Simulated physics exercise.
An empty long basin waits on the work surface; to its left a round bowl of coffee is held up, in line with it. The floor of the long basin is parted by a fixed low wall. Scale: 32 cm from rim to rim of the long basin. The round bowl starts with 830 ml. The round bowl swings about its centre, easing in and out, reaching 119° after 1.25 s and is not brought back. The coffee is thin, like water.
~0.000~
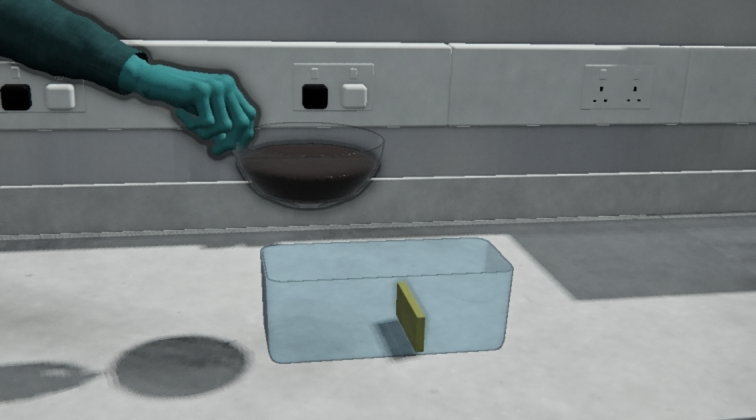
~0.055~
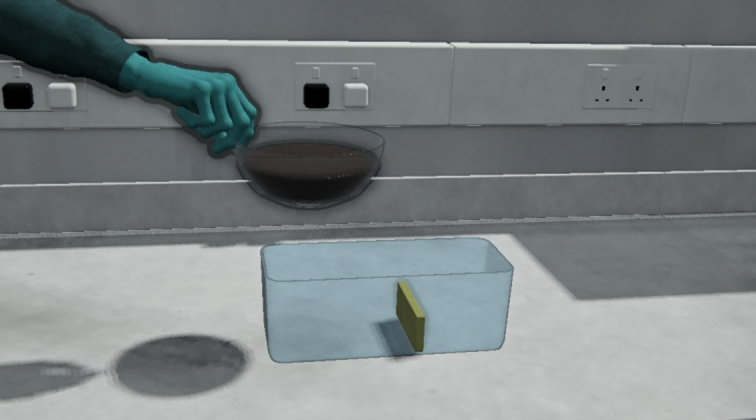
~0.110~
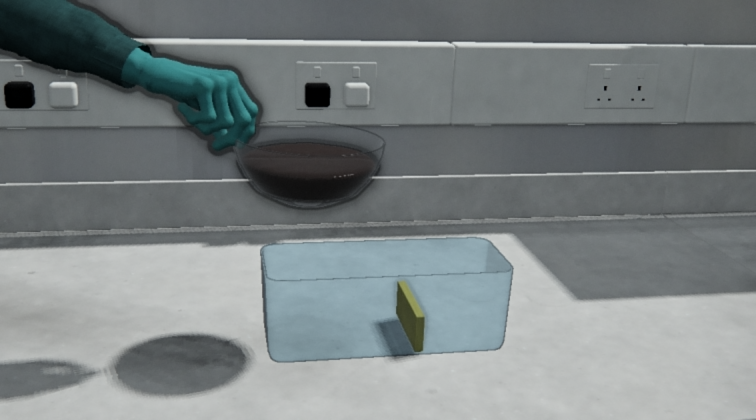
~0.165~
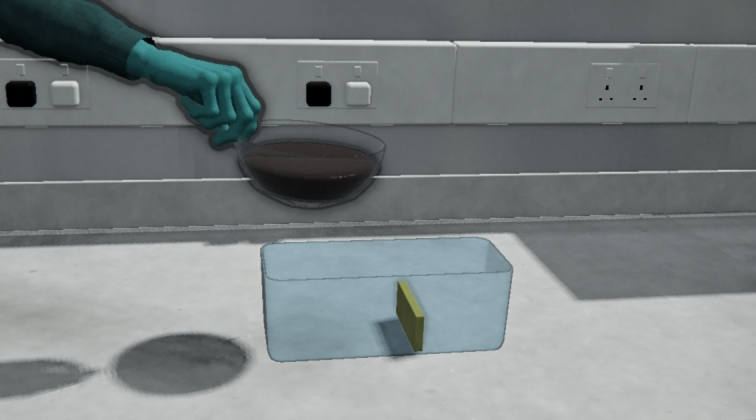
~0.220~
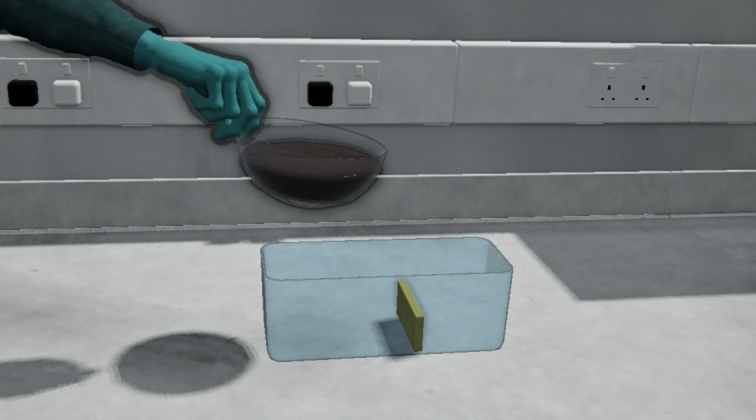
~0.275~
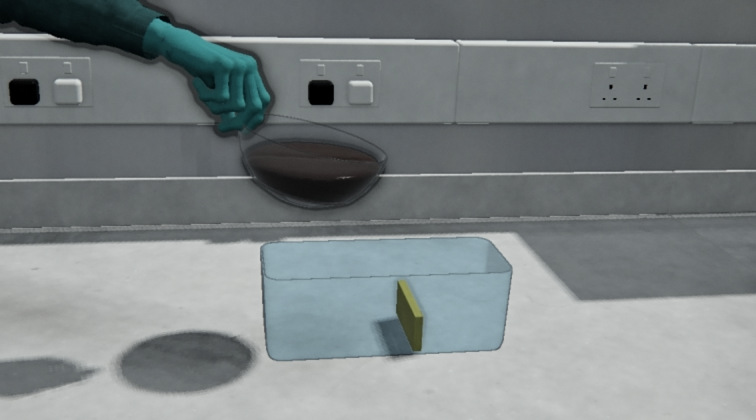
On a worktop, a gloved hand slowly tilting a round glass bowl of coffee rightward above a clear, empty long basin.
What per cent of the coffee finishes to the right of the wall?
Roughly 44 per cent is past the wall.
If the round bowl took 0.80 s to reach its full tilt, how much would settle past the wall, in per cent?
Then about 30 per cent.
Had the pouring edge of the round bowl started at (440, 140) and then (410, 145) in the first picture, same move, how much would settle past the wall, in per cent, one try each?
In turn about 80 and 70 per cent.
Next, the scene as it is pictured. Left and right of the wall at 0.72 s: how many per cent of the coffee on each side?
Left about 6, right about 26.
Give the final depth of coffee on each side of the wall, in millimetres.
Left about 18 mm, right about 26 mm.
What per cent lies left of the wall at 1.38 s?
Some 54 per cent.
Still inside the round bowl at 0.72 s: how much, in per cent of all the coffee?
Near 34 in a hundred.
Then, 0.72 s in, the tilt is 73° and 35 per cent is still to pour, 6 is left of the wall and 26 right of it.
Then, 1.04 s in, the tilt is 111° and 0 per cent is still to pour, 54 is left of the wall and 44 right of it.
Then, 1.38 s in, the tilt is 119° and 0 per cent is still to pour, 53 is left of the wall and 44 right of it.
Then, 1.75 s in, the tilt is 119° and 0 per cent is still to pour, 53 is left of the wall and 44 right of it.
Finally, 53 per cent lies left of the wall, 44 right of it and 3 outside.
